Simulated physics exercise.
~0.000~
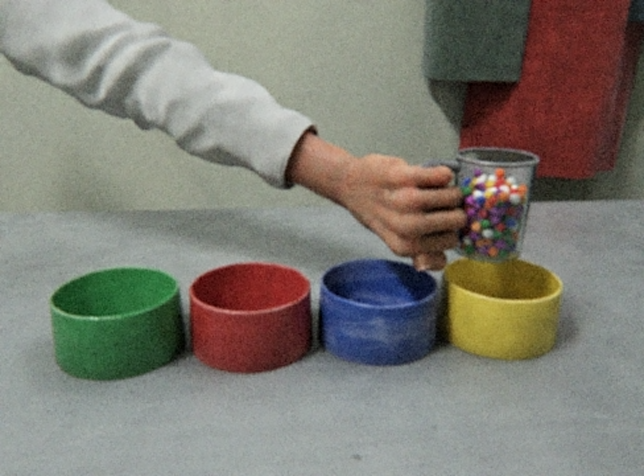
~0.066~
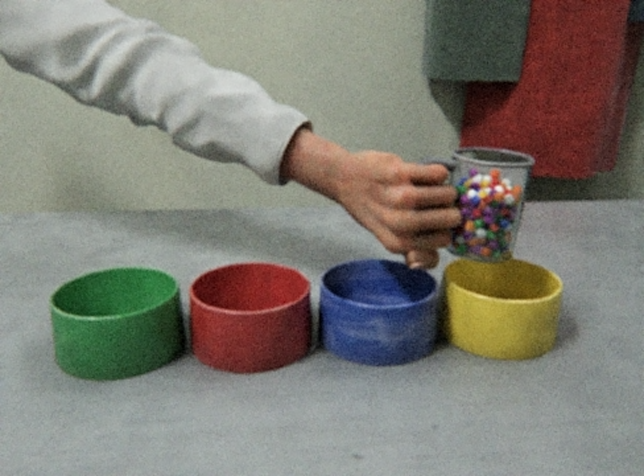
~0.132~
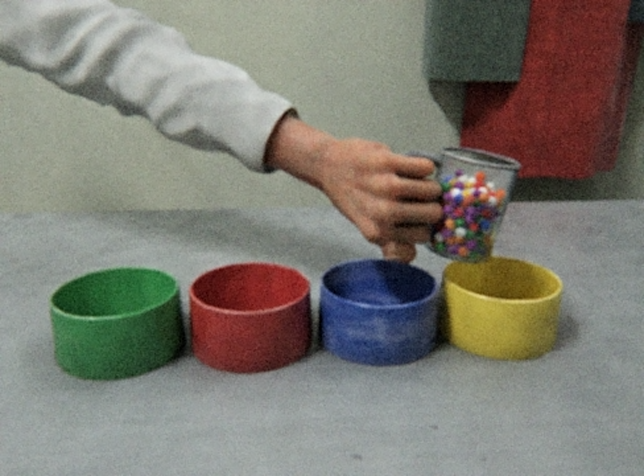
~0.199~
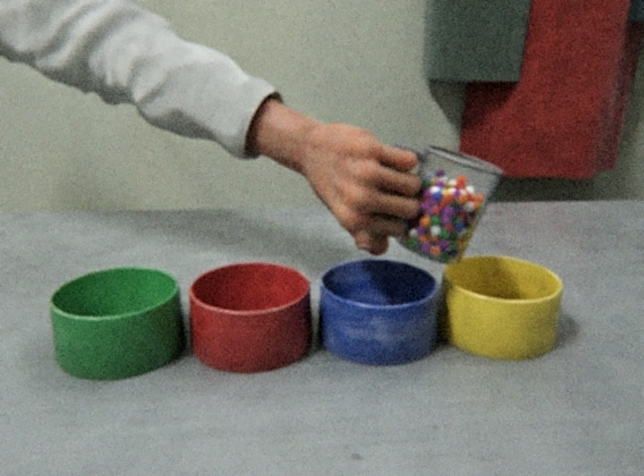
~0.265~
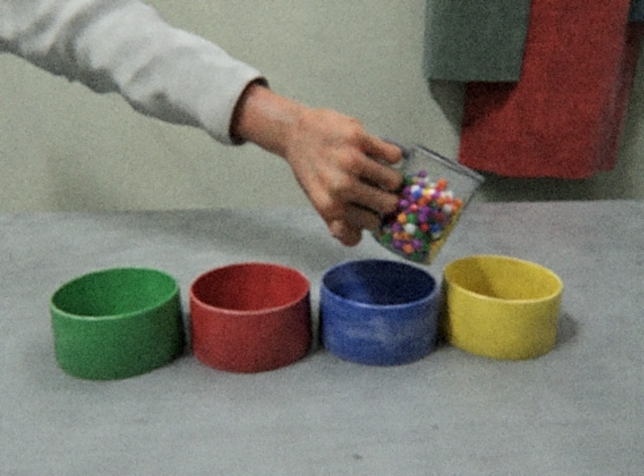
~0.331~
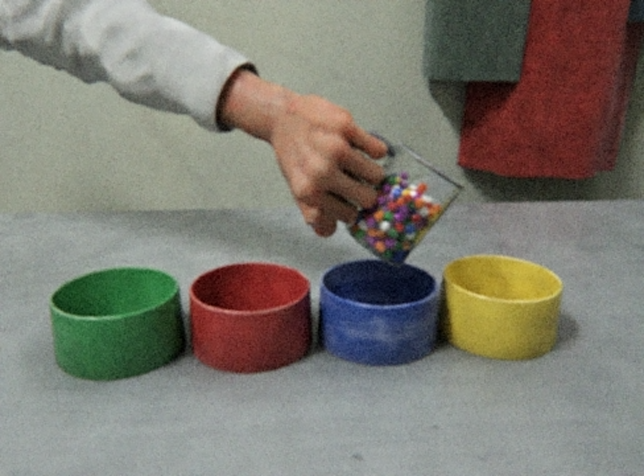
A hand in a pale long sleeve, reaching in from the upper left, holds a clear cup of multicoloured beads above the yellow dish, then carries it leftward while tilting its rim steadily to the right. Below, green, red, blue and yellow dishes stand left to right on a grey table, with grey and red cloths hanging behind. The fixed, slightly raised front view shows the tilted cup above the blue dish, beads still inside.
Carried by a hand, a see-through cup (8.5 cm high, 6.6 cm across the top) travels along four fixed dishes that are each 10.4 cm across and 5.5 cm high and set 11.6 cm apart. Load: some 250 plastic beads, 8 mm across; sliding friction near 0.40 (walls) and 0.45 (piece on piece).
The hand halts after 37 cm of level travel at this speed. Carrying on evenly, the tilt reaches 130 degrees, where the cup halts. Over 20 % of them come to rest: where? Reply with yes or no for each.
Red: Yes, blue: No, green: Yes, yellow: No, counter: No.
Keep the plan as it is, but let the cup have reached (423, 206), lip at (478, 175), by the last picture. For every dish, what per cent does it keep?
Red 20; blue 0; green 70; yellow 0.
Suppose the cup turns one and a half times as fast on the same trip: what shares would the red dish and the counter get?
That gives red 80 with 10 for the counter.
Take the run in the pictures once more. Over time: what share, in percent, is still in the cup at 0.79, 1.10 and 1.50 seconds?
In order, near 100 %, 50 % and 0 %.
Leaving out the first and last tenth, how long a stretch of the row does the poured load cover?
Roughly 15 cm of the row.
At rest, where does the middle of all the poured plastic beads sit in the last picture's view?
(166, 334).
After 0.79 s, tilt 89 degrees; cup holds 100 %.
Then, at 1.10 s, tilt 127 degrees; cup holds 50 %, red 35 %, green 5 %.
After 1.50 s, tilt 130 degrees; cup holds 0 %, red 40 %, green 50 %.
In the end, at 2.0 s, red 40 %, blue 0 %, green 50 %, yellow 0 %, counter 10 %.
